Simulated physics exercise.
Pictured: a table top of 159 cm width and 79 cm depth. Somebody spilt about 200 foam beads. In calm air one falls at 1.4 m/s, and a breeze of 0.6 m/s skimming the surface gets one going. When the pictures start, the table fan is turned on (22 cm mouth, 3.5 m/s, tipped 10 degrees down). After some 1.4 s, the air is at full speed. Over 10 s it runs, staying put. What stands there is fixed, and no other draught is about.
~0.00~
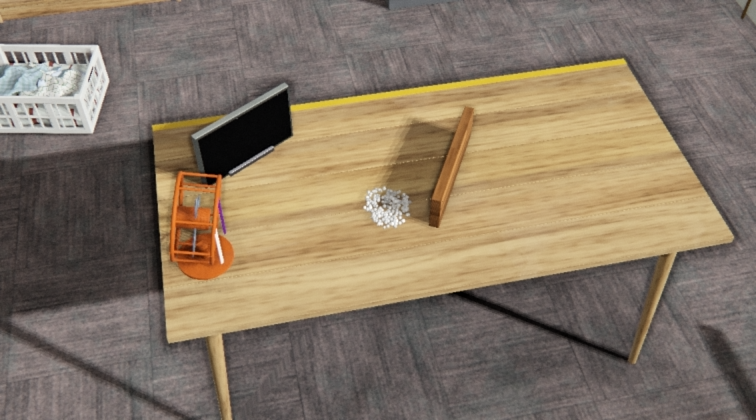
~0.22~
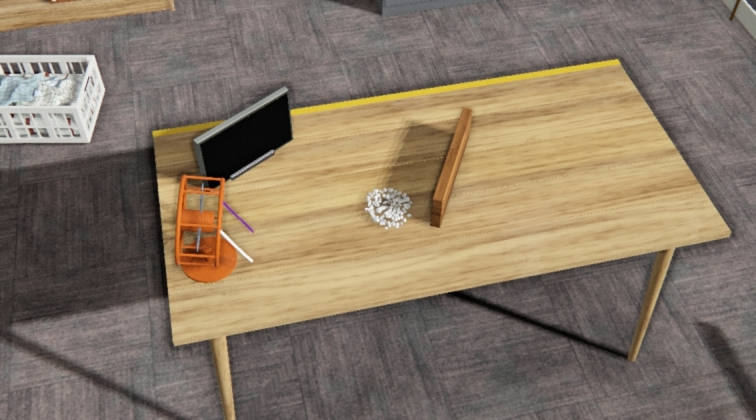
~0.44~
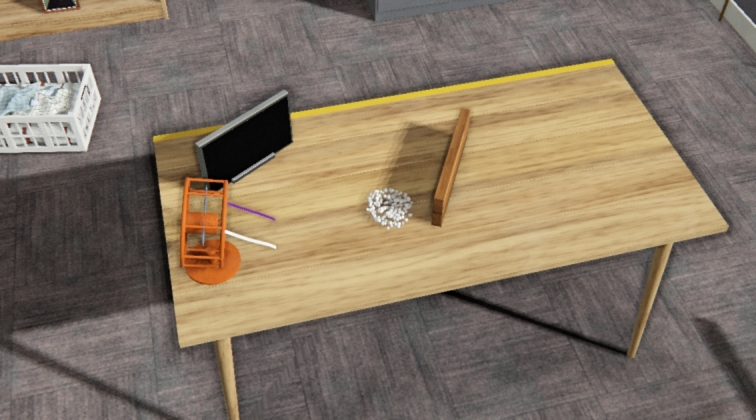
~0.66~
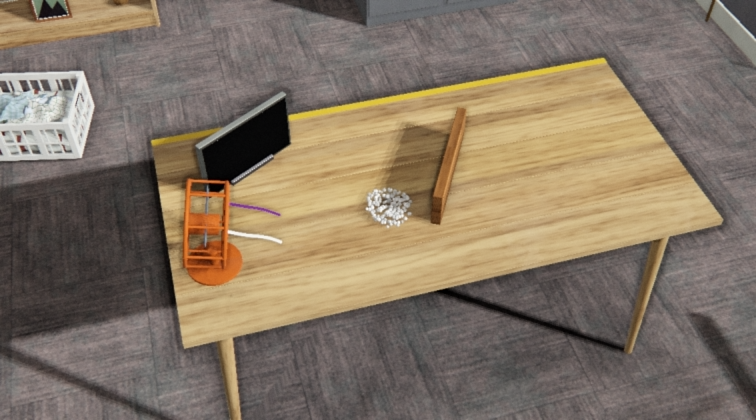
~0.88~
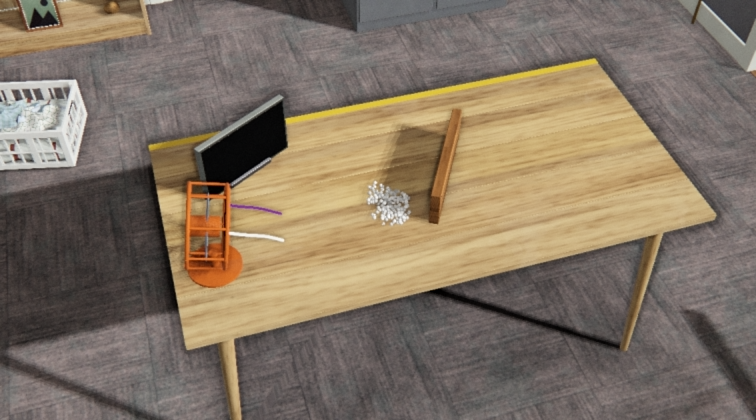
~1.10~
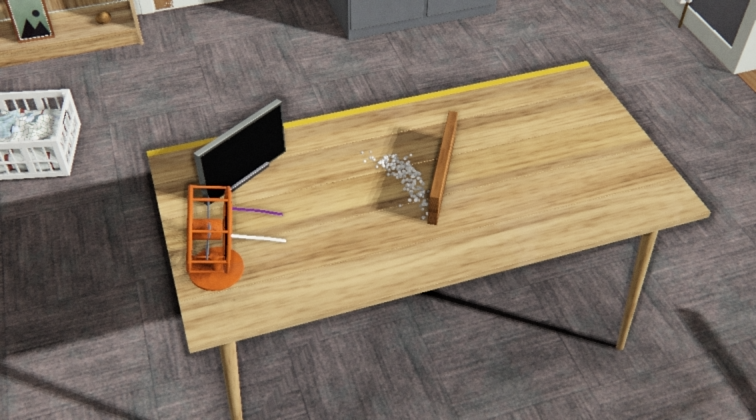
Purple and white ribbons on an orange table fan swing out to the right near a dark screen, then white beads, still at first, scatter from their pile into a loose diagonal band beside an upright board.
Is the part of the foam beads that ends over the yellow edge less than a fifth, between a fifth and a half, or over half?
Band: Majority.
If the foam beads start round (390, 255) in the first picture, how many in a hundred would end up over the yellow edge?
Share at the end: About 0 %.
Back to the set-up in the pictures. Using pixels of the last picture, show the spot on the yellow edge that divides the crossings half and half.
Close to pixel (419, 96).
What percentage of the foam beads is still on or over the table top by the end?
I'd say close to 4 percent.
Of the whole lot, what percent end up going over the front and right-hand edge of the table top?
About 0 % front, about 0 % right-hand.
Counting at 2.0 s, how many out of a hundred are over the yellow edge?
90 % or thereabouts.
After 2.0 s, 86 % are over the yellow edge; the middle of those still in play is near (394, 115); 76 % have settled or left.
After 3.2 s, 92 % are over the yellow edge; 92 % have settled or left.
After 5.5 s, 94 % are over the yellow edge; 94 % have settled or left.
After 10.0 s, at the end, 96 % are over the yellow edge.
